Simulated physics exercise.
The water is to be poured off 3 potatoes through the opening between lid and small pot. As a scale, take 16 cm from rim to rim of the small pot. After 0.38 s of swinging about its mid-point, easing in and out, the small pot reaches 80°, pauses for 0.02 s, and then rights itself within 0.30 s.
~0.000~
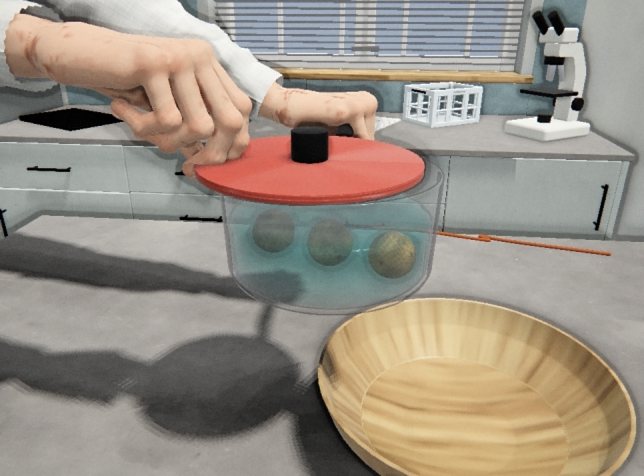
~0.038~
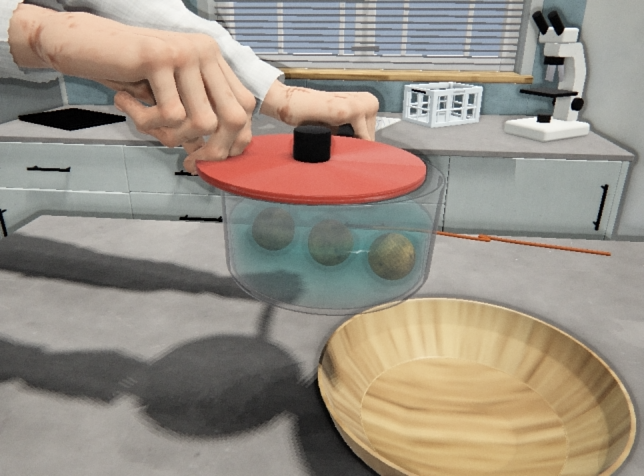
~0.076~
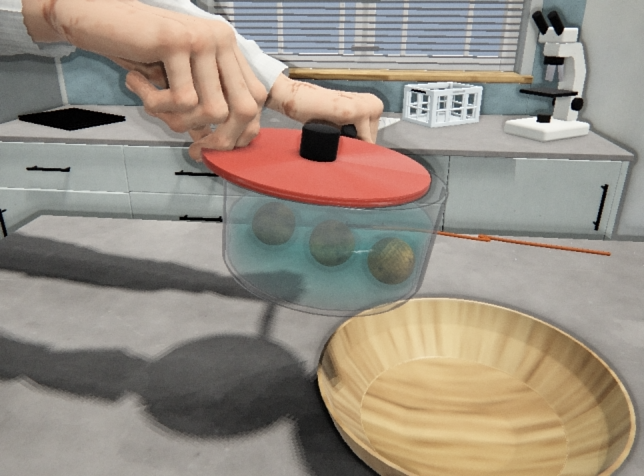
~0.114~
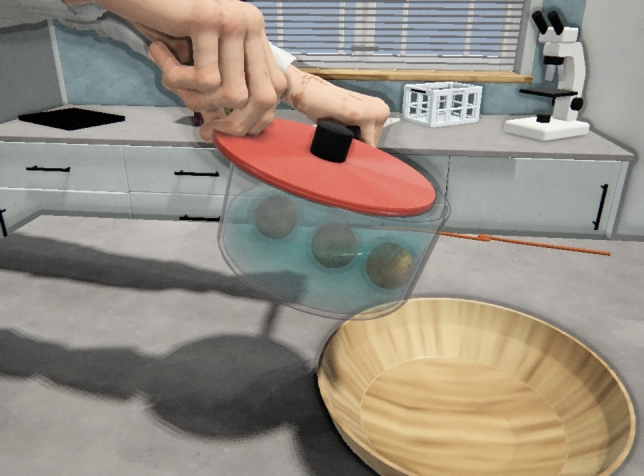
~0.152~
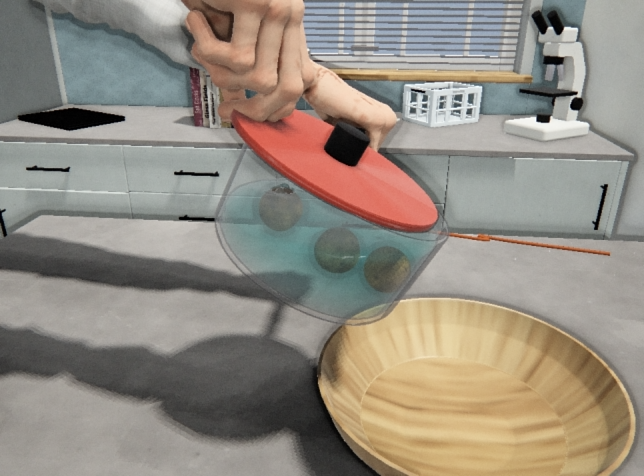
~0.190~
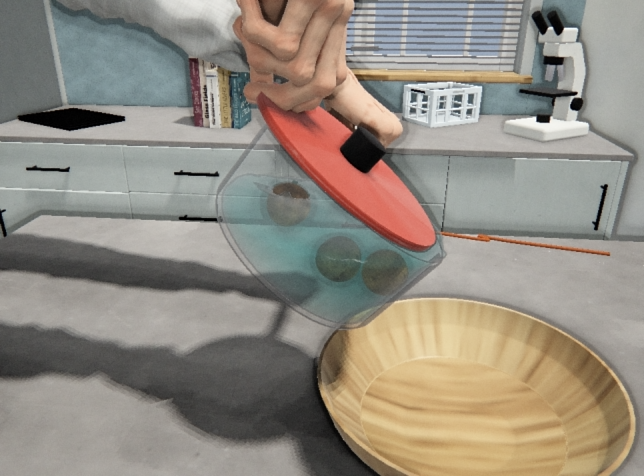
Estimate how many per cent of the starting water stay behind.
61 %.
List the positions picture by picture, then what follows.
In the first picture, tilt 0°; pouring edge (441, 175); surface from (231, 206) to (433, 215); the lid's edge is at (421, 166), 11 mm short of the rim.
In the second picture, tilt 2°; pouring edge (443, 179); surface from (230, 205) to (433, 216).
In the third picture, tilt 8°; pouring edge (445, 190); surface from (231, 203) to (434, 219).
In the fourth picture, tilt 17°; pouring edge (447, 207); surface from (229, 200) to (437, 223).
In the fifth picture, tilt 28°; pouring edge (446, 228); surface from (227, 194) to (440, 227).
In the sixth picture, tilt 40°; pouring edge (439, 251); surface from (226, 181) to (433, 229); 1 per cent is over the edge; the lid's edge is at (431, 233), 11 mm short of the rim.
Then, 0.32 s in, the tilt is 75° and 85 per cent of the water is still in the small pot.
Then, 0.41 s in, the tilt is 80° and 73 per cent of the water is still in the small pot.
Then, 0.50 s in, the tilt is 58° and 63 per cent of the water is still in the small pot.
Then, 0.61 s in, the tilt is 16° and 61 per cent of the water is still in the small pot.
Finally, 61 per cent of the water is still in the small pot.
